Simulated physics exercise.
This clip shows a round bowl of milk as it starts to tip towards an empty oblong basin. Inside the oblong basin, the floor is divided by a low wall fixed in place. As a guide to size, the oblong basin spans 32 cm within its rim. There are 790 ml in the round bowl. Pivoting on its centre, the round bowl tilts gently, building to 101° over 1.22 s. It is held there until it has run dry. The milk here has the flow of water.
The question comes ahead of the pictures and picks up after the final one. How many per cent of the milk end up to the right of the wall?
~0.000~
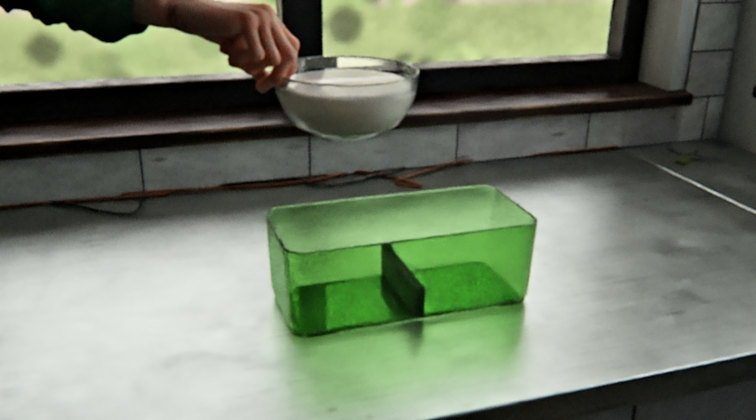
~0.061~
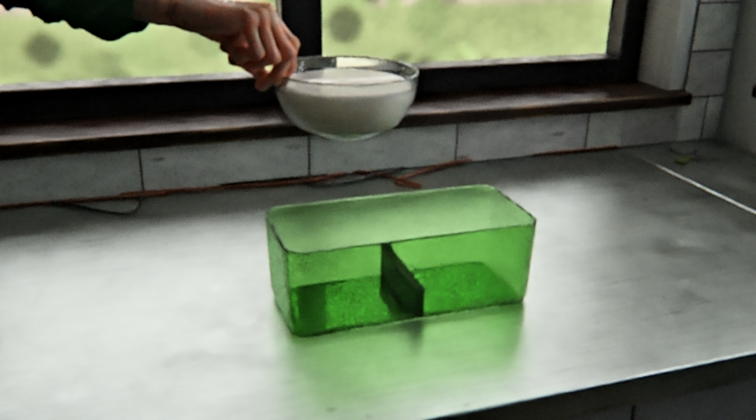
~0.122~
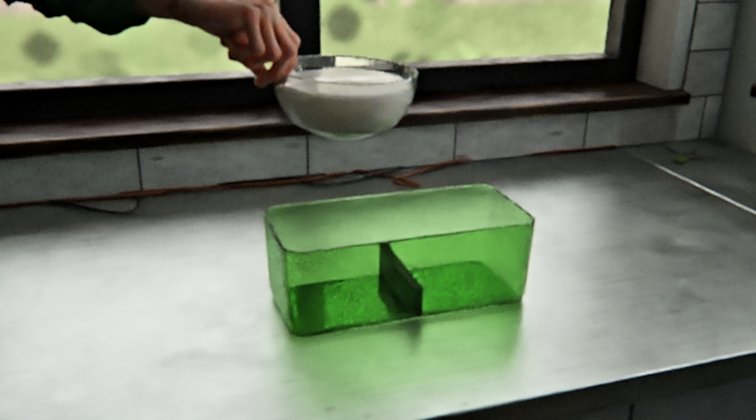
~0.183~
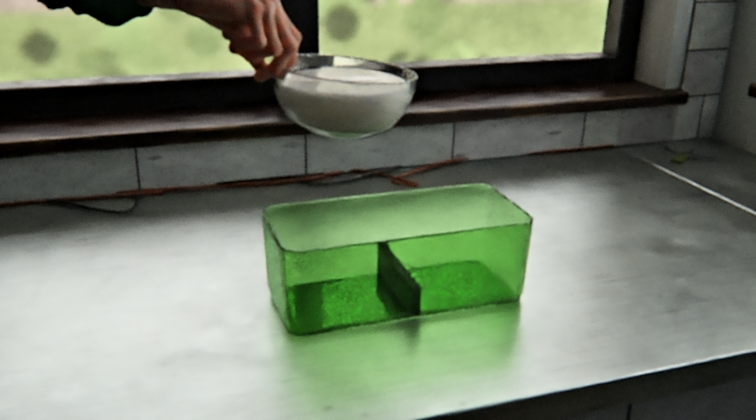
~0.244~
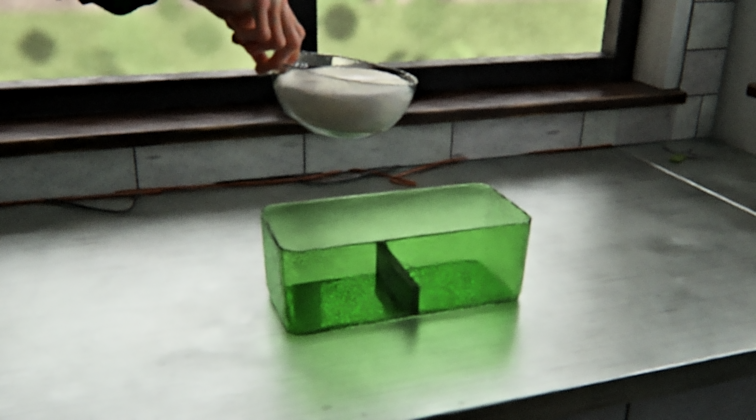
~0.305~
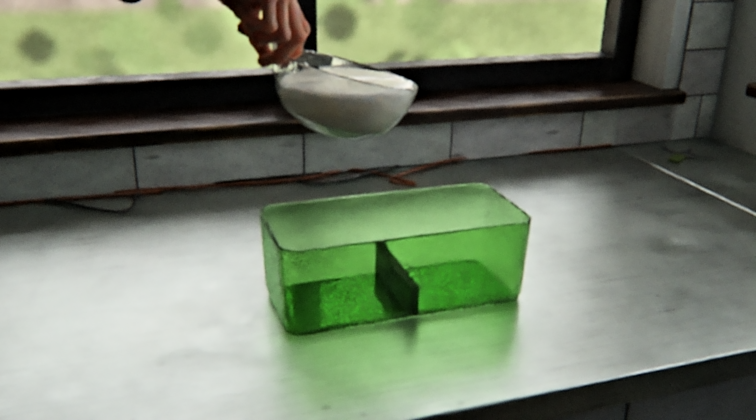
About 90 per cent.
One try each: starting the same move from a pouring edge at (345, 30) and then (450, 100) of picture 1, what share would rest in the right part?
First 55, then 80 per cent.
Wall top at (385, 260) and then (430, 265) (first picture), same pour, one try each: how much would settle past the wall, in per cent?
The first try gives 100 percent and the second 70 percent.
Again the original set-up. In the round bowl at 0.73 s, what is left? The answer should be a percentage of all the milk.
I'd estimate some 40 % remains.
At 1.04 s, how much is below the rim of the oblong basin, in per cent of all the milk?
The fraction sits near 92 in a hundred.
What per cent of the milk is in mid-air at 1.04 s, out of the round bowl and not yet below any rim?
About 6 per cent.
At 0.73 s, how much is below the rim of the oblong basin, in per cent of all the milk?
I reckon close to 24 percent of it.
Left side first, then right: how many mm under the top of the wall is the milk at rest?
Left roughly 36 mm; right roughly 4 mm.
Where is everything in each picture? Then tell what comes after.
Tilt 0°; pouring edge (413, 68); surface from (278, 86) to (408, 79); the oblong basin's rim runs from (275, 232) to (515, 204); the wall's top is at (402, 266), in the first frame.
Tilt 1°; pouring edge (413, 68); surface from (277, 86) to (407, 79), in the second frame.
Tilt 2°; pouring edge (412, 70); surface from (276, 84) to (406, 79), in the third frame.
Tilt 6°; pouring edge (411, 73); surface from (276, 83) to (406, 80), in the fourth frame.
Tilt 10°; pouring edge (411, 78); surface from (277, 83) to (406, 79), in the fifth frame.
Tilt 15°; pouring edge (411, 84); surface from (278, 84) to (408, 79), in the sixth frame.
Then, 0.73 s in, the tilt is 66° and 40 per cent is still to pour, 0 is left of the wall and 24 right of it.
Then, 1.04 s in, the tilt is 96° and 2 per cent is still to pour, 5 is left of the wall and 86 right of it.
Then, 1.37 s in, the tilt is 101° and 0 per cent is still to pour, 9 is left of the wall and 91 right of it.
Then, 1.72 s in, the tilt is 101° and 0 per cent is still to pour, 9 is left of the wall and 90 right of it.
Finally, 9 per cent lies left of the wall, 90 right of it and 1 outside.
